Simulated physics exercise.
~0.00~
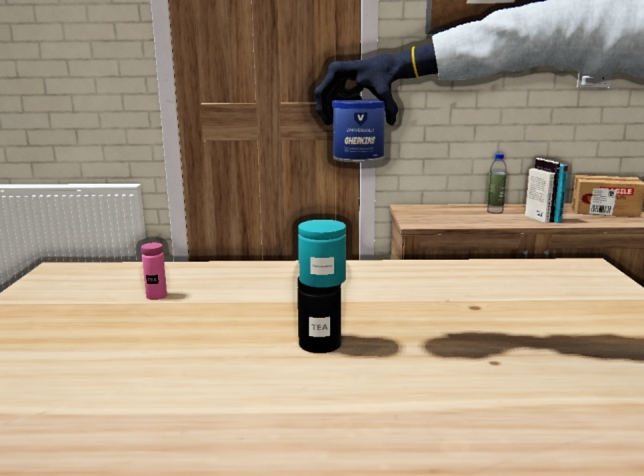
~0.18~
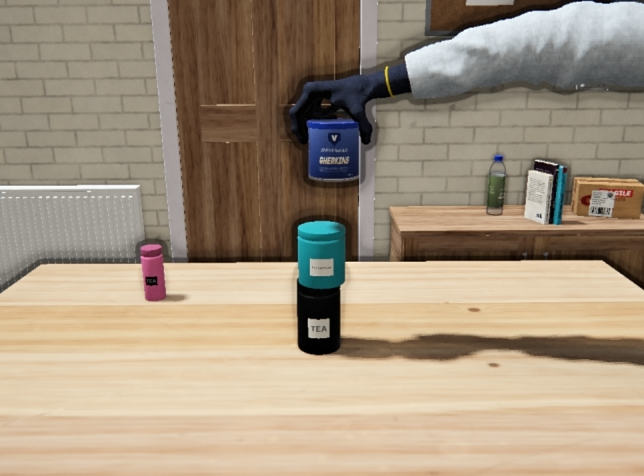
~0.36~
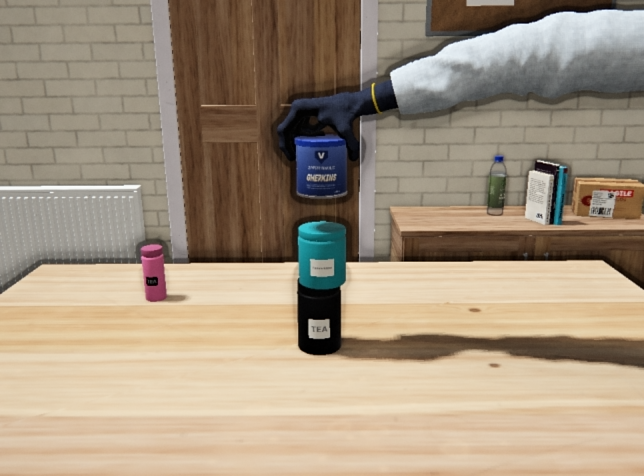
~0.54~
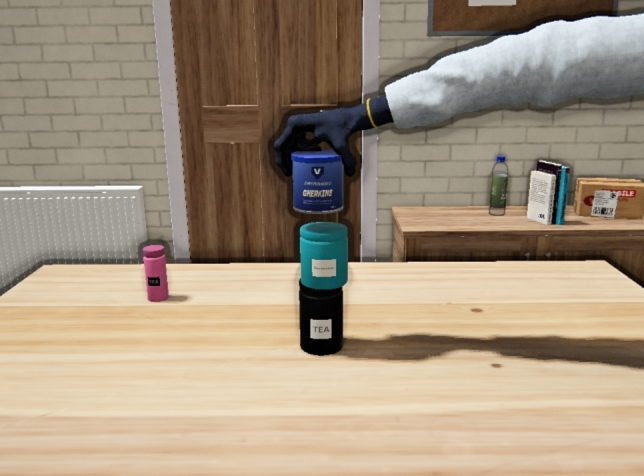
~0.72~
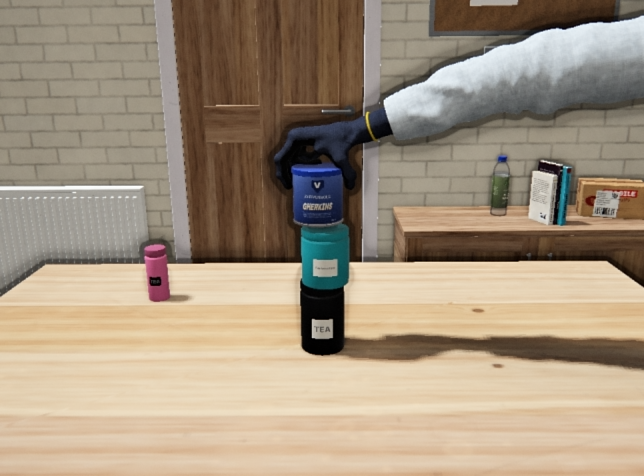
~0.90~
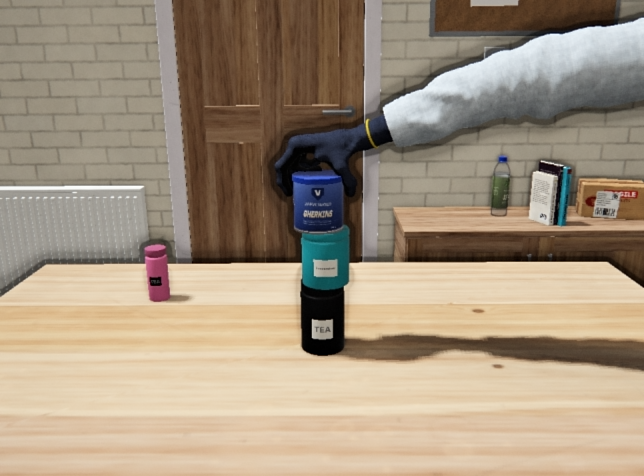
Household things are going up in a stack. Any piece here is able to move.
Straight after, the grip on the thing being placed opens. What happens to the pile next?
Stays together.
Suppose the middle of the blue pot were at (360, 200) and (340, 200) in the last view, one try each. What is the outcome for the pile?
First attempt - it comes down; second attempt - it does not fall.
Around 1.10 s, nothing moves.
Around 1.30 s, blue pot resting near (318, 202).
Finally (2.0 s), all 4 still in place. Final places as the last picture's camera would see them, blue pot near (318, 202). The pile stays up.
